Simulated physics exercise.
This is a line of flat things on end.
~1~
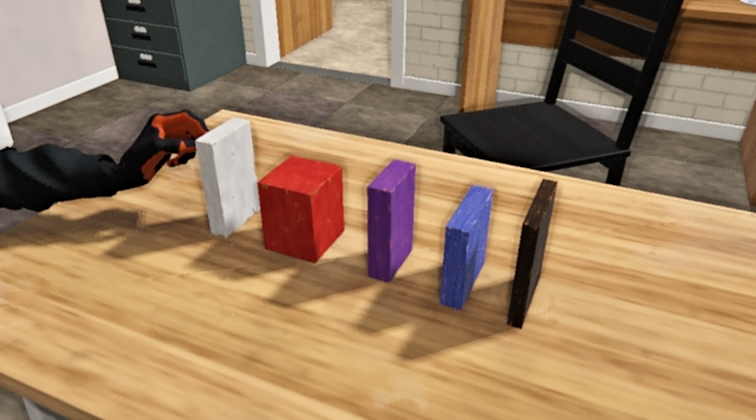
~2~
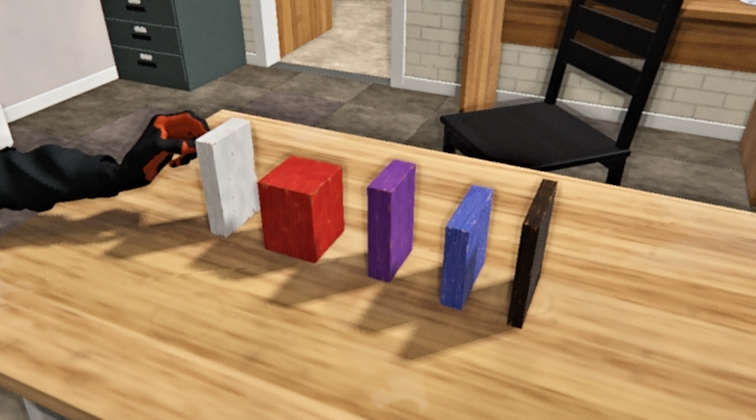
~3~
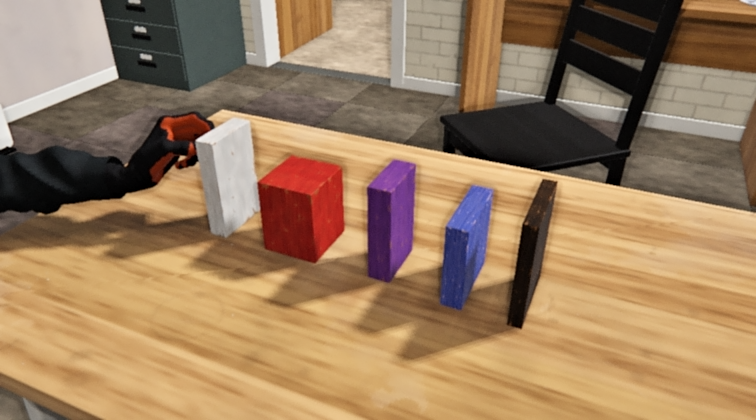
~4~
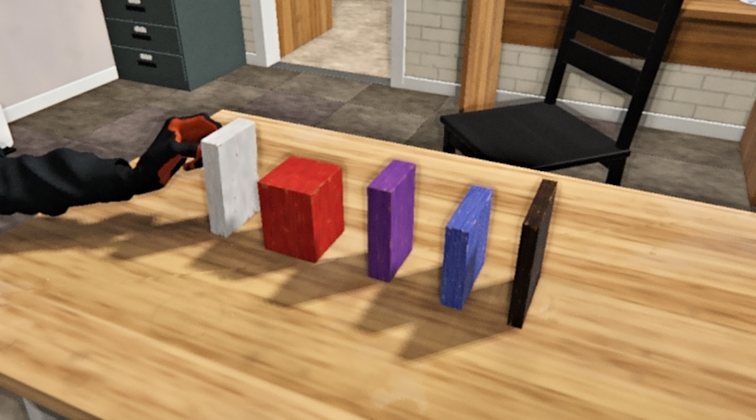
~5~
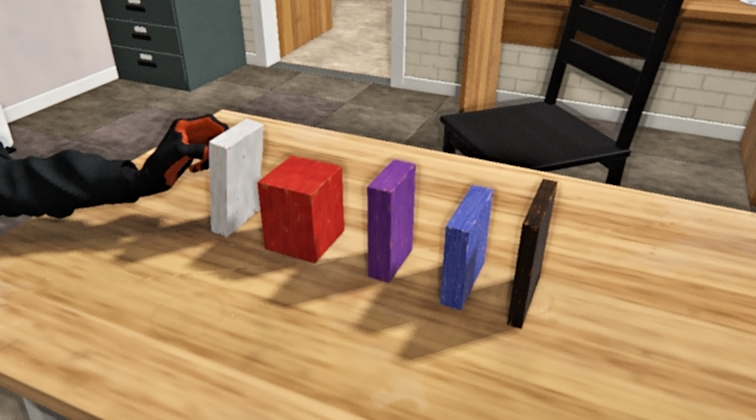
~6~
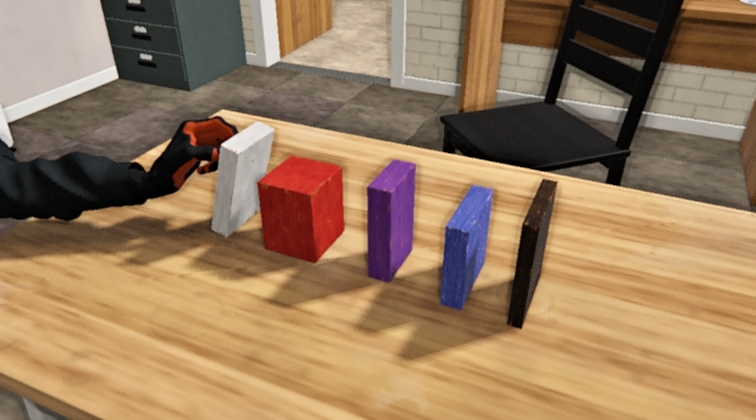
We see white, red, purple, blue and black blocks standing in a row on a wooden table as a dark-sleeved arm with a black and red hand pushes the white block, tilting it slightly right toward the red one.
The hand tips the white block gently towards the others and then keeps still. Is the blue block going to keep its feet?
The blue block is still upright.
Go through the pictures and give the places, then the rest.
In the first picture, blue block (466, 247); purple board (391, 221).
In the second picture, purple board (391, 221); red block (303, 208).
In the third picture, purple board (391, 221); red block (303, 208).
In the fourth picture, white block 4° over; purple board (391, 221); red block (303, 208).
In the fifth picture, white block 9° over; purple board (391, 221); red block (303, 208).
In the sixth picture, white block 16° over; blue block (466, 247); purple board (391, 221).
Then, 0.20 s after the last picture, white block 30° over.
Then, 1.30 s after the last picture, white block 33° over.
Then, 2.50 s after the last picture, white block 37° over.
At rest, all 3 in place. Seen from the same camera at the end, blue block near (466, 247).
